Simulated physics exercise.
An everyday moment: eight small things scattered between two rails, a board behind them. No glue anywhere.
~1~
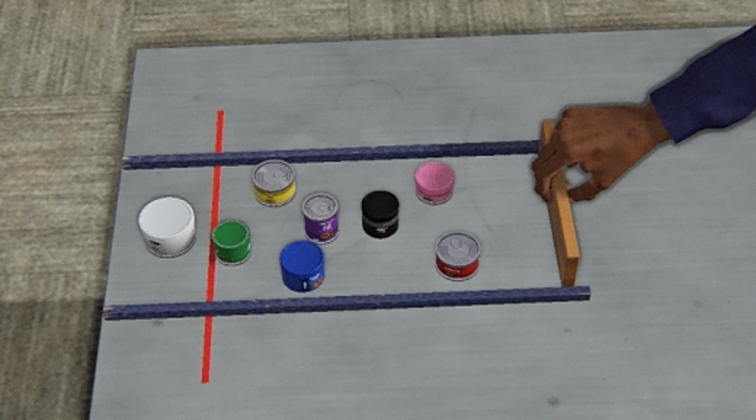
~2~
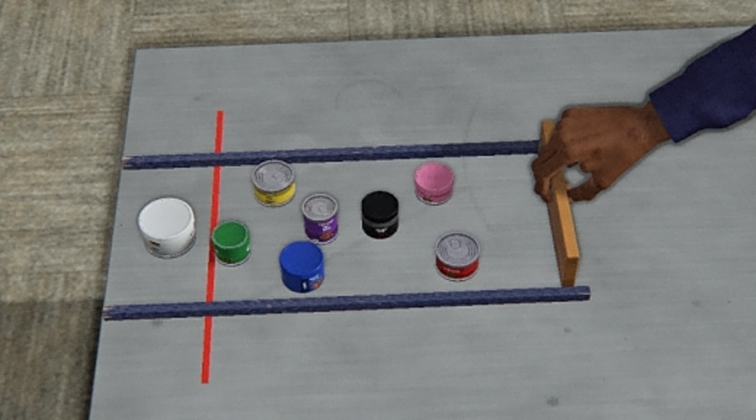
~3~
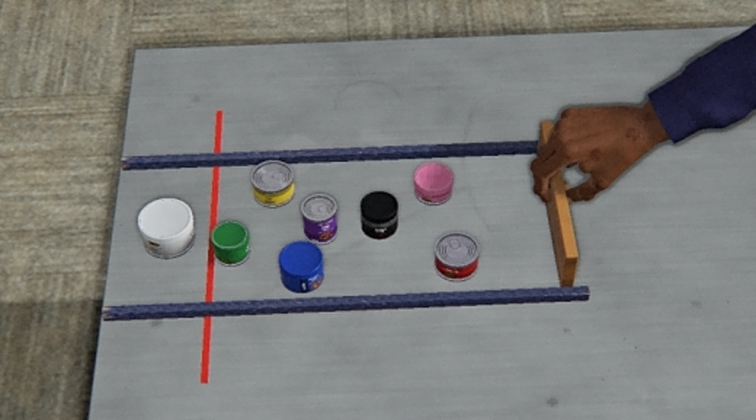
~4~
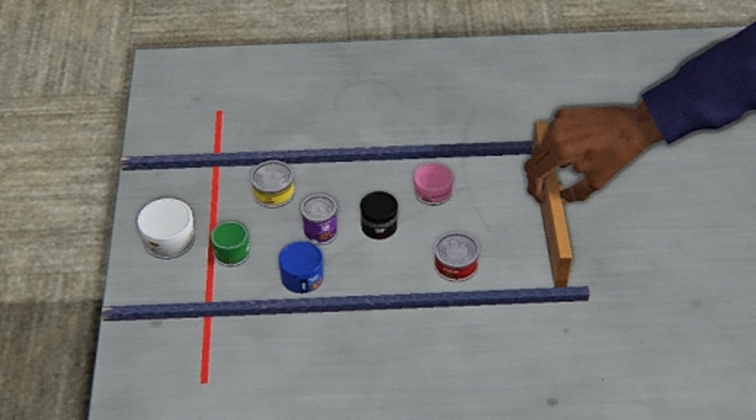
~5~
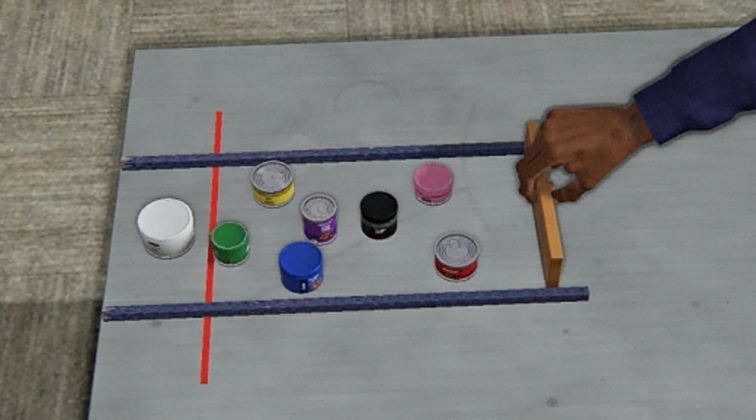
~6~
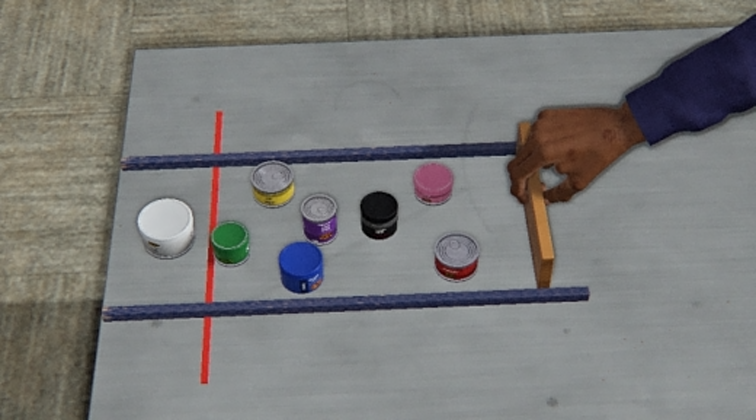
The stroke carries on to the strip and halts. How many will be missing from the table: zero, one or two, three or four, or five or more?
Here the number that fall off is zero.
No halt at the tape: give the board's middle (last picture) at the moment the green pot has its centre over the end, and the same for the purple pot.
For the green pot at (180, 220), for the purple pot at (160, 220).
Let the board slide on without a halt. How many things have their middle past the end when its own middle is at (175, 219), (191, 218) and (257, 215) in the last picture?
Place by place, 2, 1 and 0.
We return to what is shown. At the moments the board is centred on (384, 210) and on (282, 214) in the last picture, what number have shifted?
At the one place 3, at the other 7.
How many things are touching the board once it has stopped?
In contact: 3.
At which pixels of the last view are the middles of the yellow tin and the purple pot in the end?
The yellow tin stops around (160, 179); the purple pot around (159, 227).
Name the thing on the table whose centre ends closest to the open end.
The white tin.
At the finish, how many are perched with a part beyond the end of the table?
The number is 1.
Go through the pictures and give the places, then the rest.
White tin (168, 228); green pot (232, 243); yellow tin (274, 184); board (558, 203); tape (214, 234), in the first frame.
Green pot (232, 244); pink pot (434, 184), in the second frame.
Yellow tin (273, 184); purple pot (320, 220), in the third frame.
White tin (167, 229); black tub (379, 216), in the fourth frame.
Green pot (231, 244); blue tub (301, 268), in the fifth frame.
White tin (167, 229); green pot (231, 244); yellow tin (273, 184); board (533, 204); tape (212, 235), in the sixth frame.
A little later, none off yet; white tin at rest near (167, 229); green pot at rest near (231, 244); yellow tin at rest near (273, 184).
Next, none off yet; white tin at rest near (167, 229); green pot at rest near (231, 244); yellow tin shifted a little near (258, 184).
When it is over, the number that fall off is zero.
